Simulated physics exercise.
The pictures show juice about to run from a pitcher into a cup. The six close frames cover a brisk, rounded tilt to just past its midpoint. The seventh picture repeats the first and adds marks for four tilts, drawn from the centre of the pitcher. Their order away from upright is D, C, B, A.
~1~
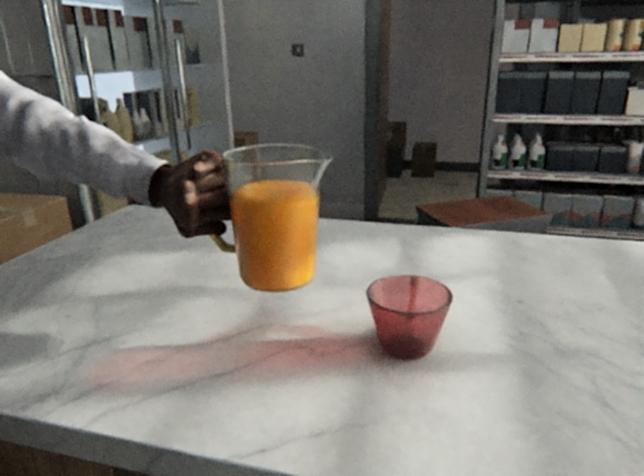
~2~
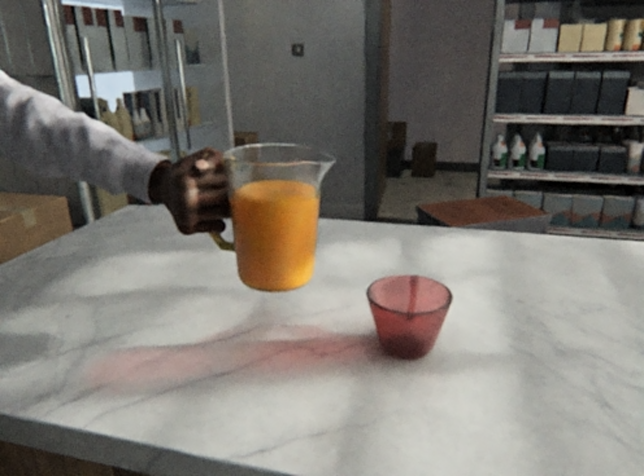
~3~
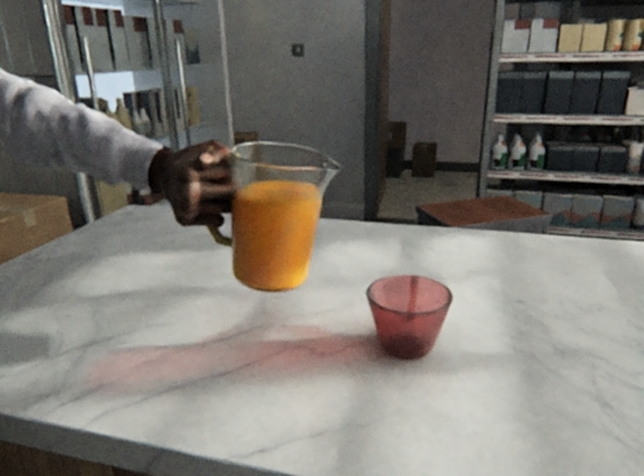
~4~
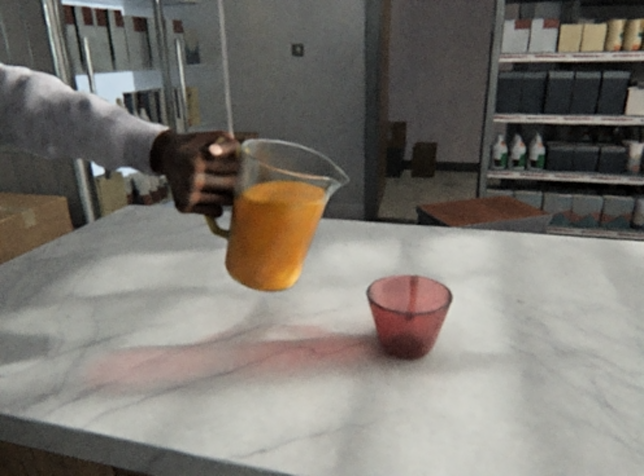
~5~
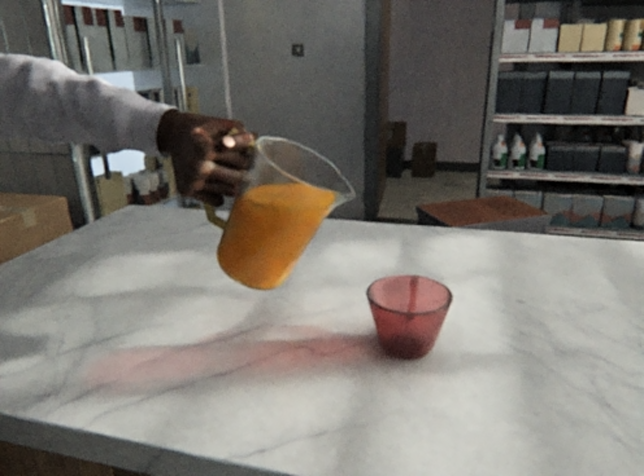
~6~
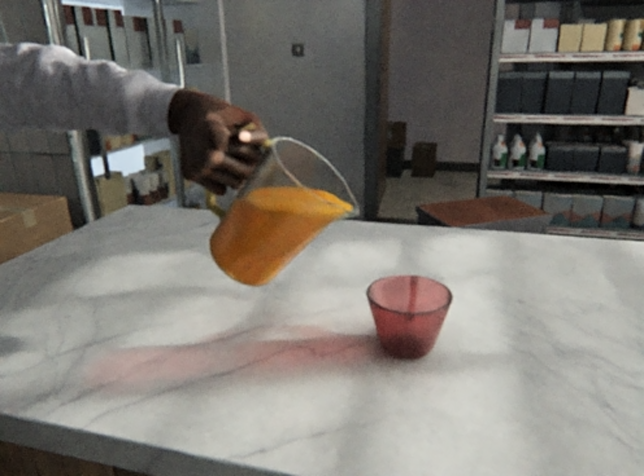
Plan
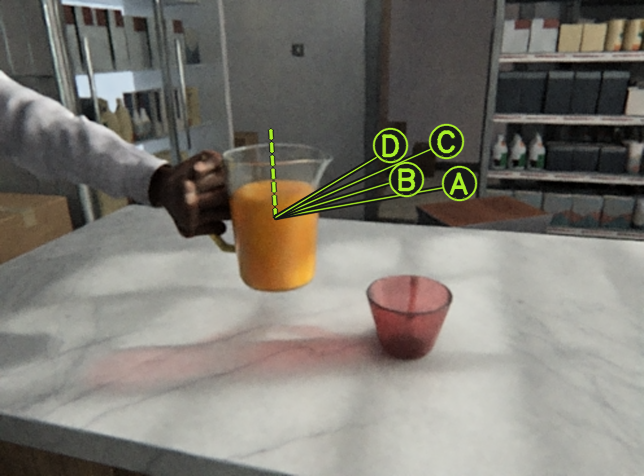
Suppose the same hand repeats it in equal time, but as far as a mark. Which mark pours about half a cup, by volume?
It is D.
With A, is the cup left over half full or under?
Over.
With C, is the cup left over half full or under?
Over half.
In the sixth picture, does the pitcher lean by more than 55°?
No.
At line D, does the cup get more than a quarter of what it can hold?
Yes.
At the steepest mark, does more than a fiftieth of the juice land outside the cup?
Yes, it does.
On the marked copy, A at (442, 187); B at (389, 183); C at (430, 149); D at (377, 157).
For line A, the cup is filled to the brim; 17 % of the juice is spilt.
For line B, the cup ends with about 93 % of what it can hold; 6 % of the juice is spilt.
For line C, the cup ends with about 72 % of what it can hold.
For line D, the cup ends with about 48 % of what it can hold.
